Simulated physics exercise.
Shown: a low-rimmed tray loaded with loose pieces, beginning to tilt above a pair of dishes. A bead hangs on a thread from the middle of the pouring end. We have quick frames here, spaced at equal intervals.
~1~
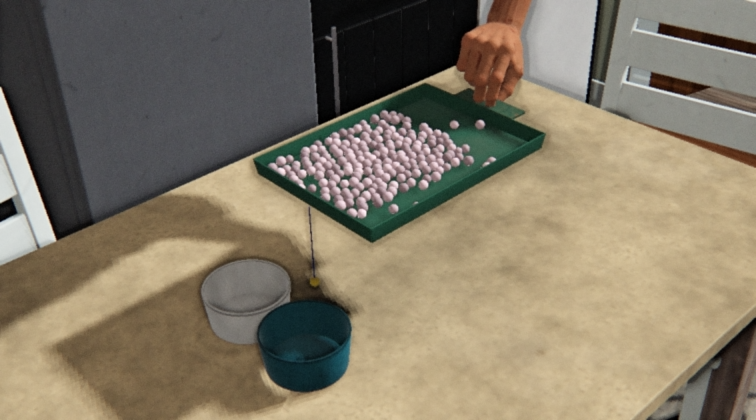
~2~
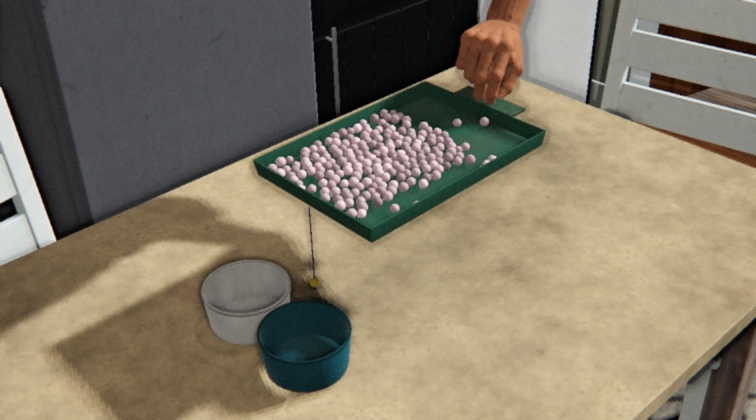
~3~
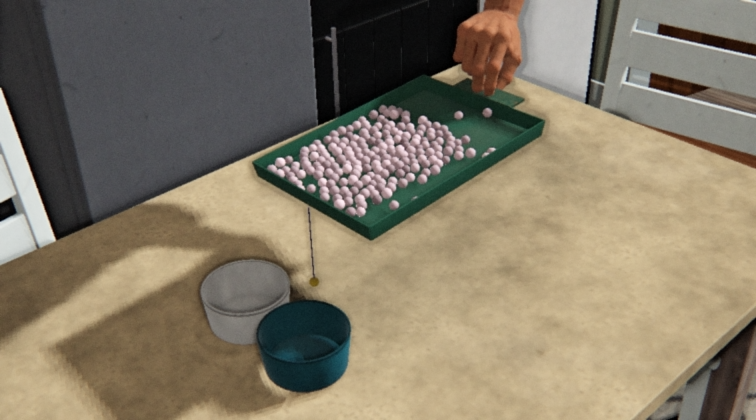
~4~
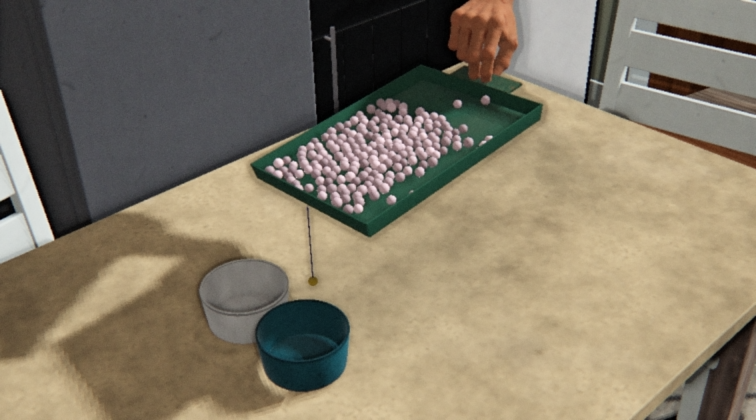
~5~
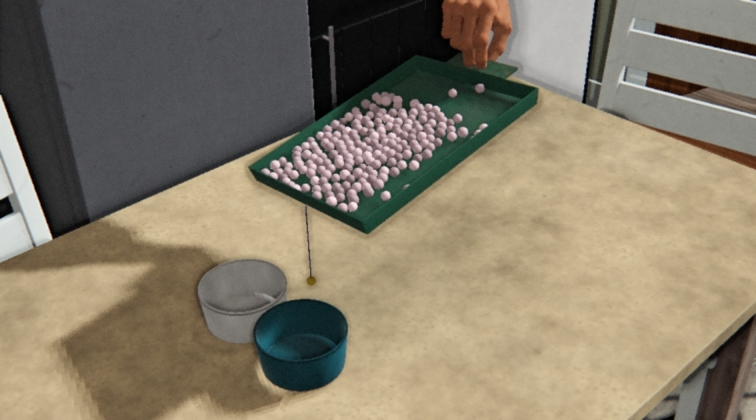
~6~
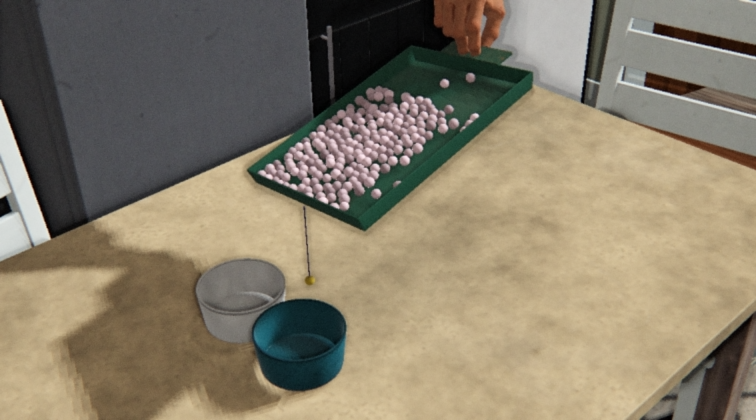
A green low-rimmed tray of pale pink sugar pearls is held by its far handle above a sandy, mottled tabletop, seen from above at an angle, with white slatted chairs behind. Below its near end, a small gold bead hangs on a dark thread beside a grey dish at left and a teal one at right. The hand raises the far end, the tray tilts toward its near left corner, and the pearls shift slightly down it while the view drifts very slightly.
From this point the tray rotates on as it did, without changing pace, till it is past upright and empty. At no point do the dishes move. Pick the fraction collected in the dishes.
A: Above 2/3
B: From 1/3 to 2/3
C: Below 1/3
(B) From 1/3 to 2/3.
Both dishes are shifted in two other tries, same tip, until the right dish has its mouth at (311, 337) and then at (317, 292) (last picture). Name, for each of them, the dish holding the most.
Well, the first time it's the one placed on the left, and the second time it's the one placed on the left.
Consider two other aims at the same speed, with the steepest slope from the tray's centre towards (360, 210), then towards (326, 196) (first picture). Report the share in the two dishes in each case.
Lab note: Try one about 40 %, try two 80 %.
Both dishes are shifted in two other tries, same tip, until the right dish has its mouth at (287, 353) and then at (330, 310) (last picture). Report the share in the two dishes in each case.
Around 10 and around 70 per cent, in that order.
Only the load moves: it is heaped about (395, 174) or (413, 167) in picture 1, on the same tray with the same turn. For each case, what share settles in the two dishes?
First about 60, then 50 per cent.
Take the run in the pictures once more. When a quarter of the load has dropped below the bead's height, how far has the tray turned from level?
The angle is around 85°.
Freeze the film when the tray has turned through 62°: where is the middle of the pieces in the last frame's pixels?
The middle of the load sits near (304, 139).
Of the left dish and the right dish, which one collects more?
The fuller one is the leftmost dish.
Just after the last frame, tray tipped steeply; every one on the tray.
A moment on, tray tipped past a quarter turn; about a tenth on the tray; roughly half in the left dish; roughly a quarter outside both; about a tenth in the air.
Further on, tray tipped past a quarter turn; roughly half in the left dish; roughly half outside both.
When it is over, tray tipped past a quarter turn; not one in the right dish; roughly half in the left dish; roughly half outside both.
